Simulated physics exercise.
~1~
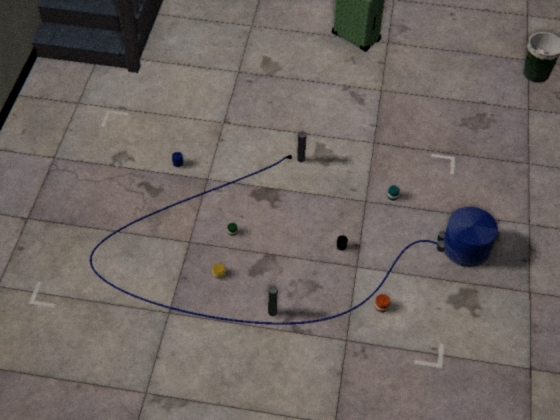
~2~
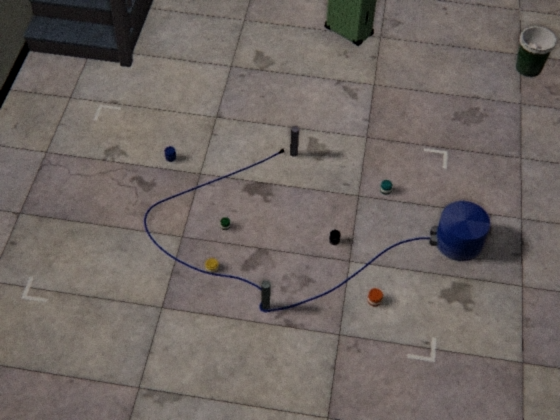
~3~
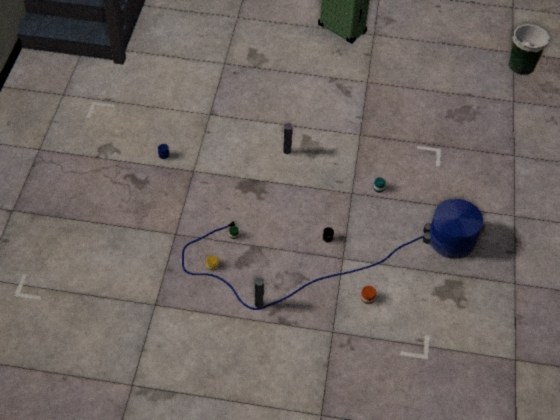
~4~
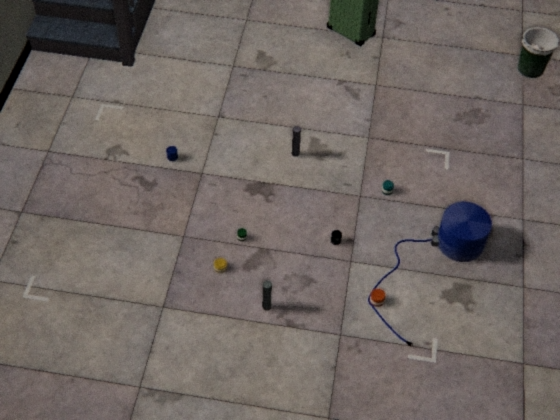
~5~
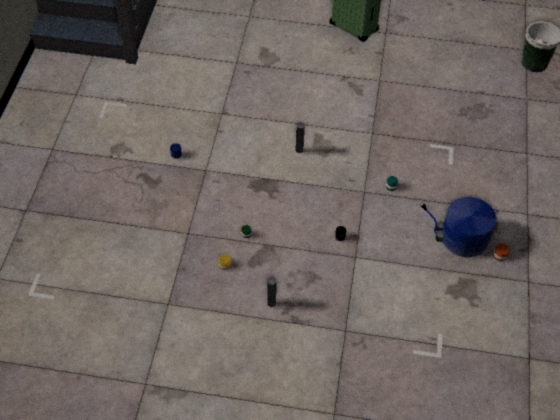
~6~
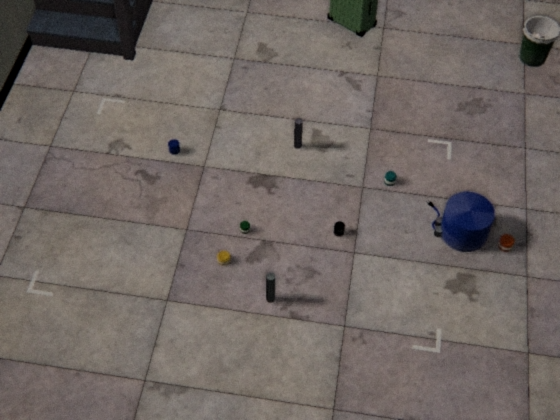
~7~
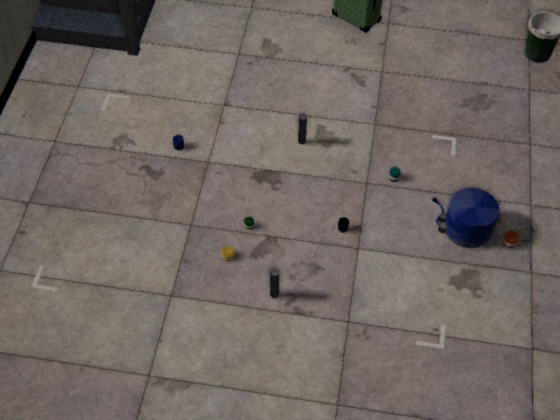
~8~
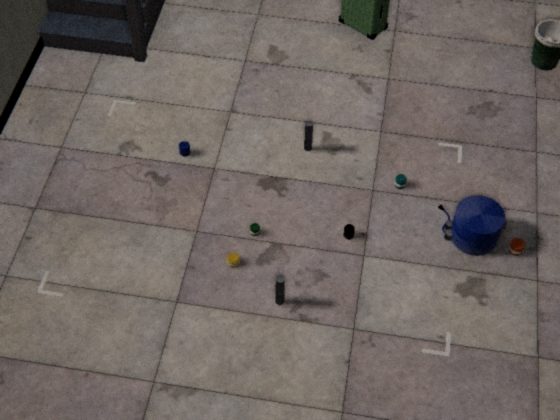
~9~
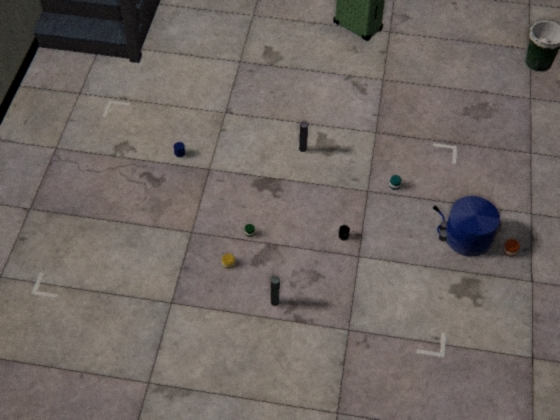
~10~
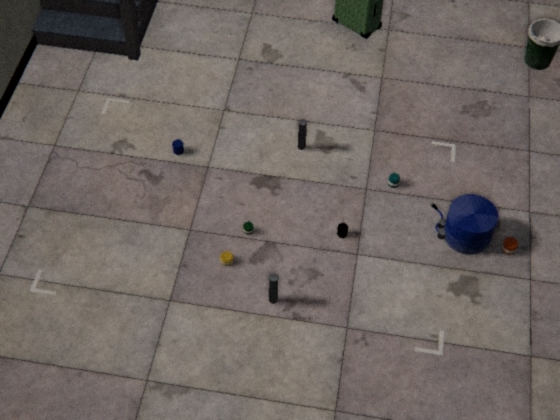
On a tiled floor, a blue reel winds in its lead, dragging an orange canister right beside it.
